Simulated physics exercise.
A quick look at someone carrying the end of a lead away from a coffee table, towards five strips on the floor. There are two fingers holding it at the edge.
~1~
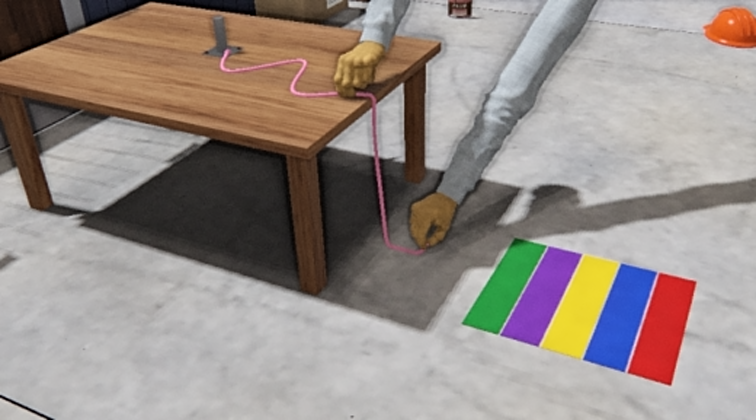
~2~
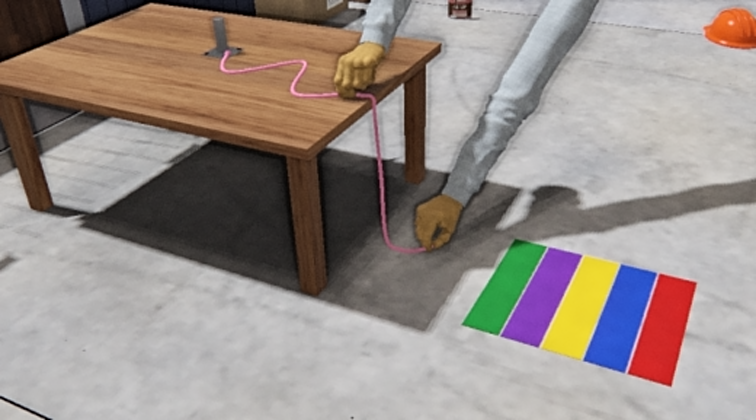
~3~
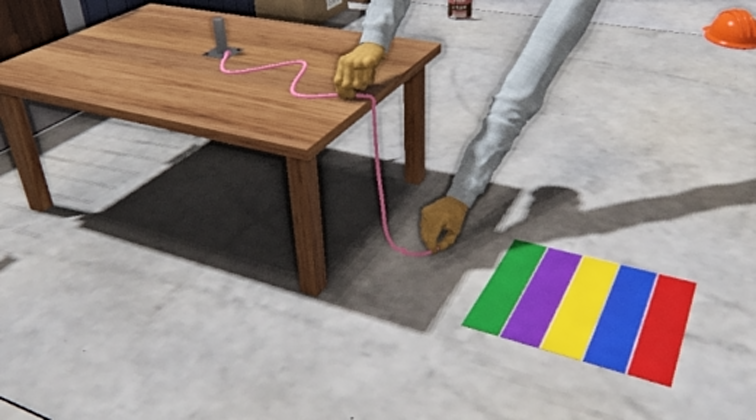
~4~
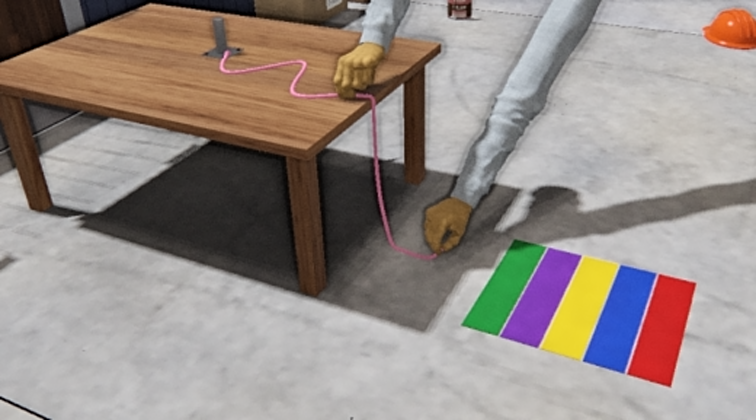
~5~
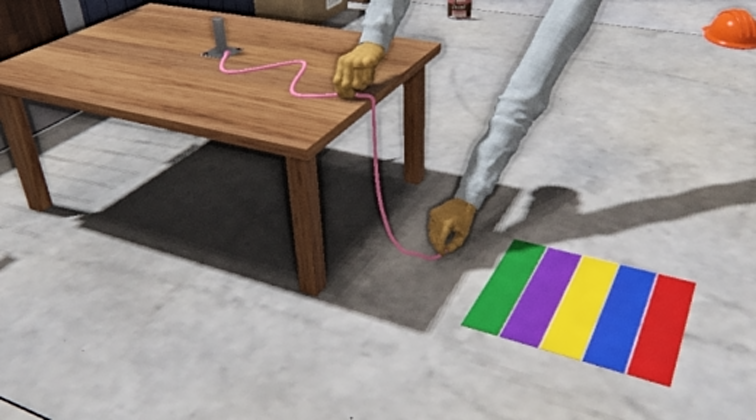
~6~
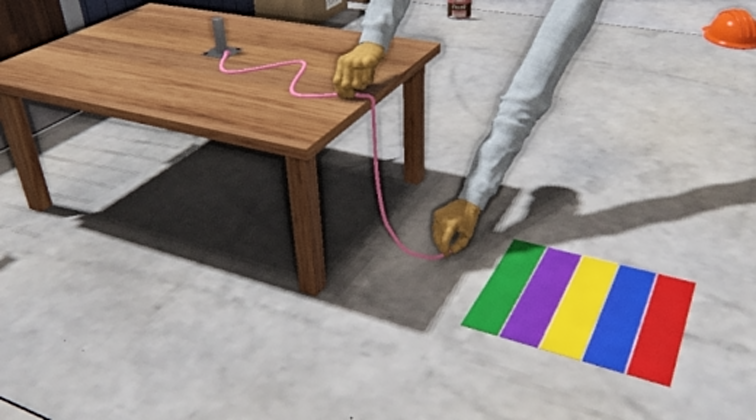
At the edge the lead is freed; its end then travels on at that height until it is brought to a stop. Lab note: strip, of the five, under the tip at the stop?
Red.
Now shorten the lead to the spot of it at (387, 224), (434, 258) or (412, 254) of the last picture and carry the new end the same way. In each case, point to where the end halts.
Estimated positions in order: (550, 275); (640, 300); (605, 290).
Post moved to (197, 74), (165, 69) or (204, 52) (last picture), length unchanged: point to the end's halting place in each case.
Going through them in sequence: (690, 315), (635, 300) and finally (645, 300).
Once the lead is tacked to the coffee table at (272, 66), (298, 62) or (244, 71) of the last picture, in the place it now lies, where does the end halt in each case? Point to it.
It ends up near (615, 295) the first time, (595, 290) the second and (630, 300) the third.
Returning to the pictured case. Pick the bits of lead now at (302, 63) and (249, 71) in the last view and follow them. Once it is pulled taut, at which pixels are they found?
First: (327, 79). Second: (286, 68).
Soon after, end near (589, 287); over yellow.
Then, end near (636, 299); over blue.
At full stretch, end near (667, 307); over red. The end stops over the red strip.
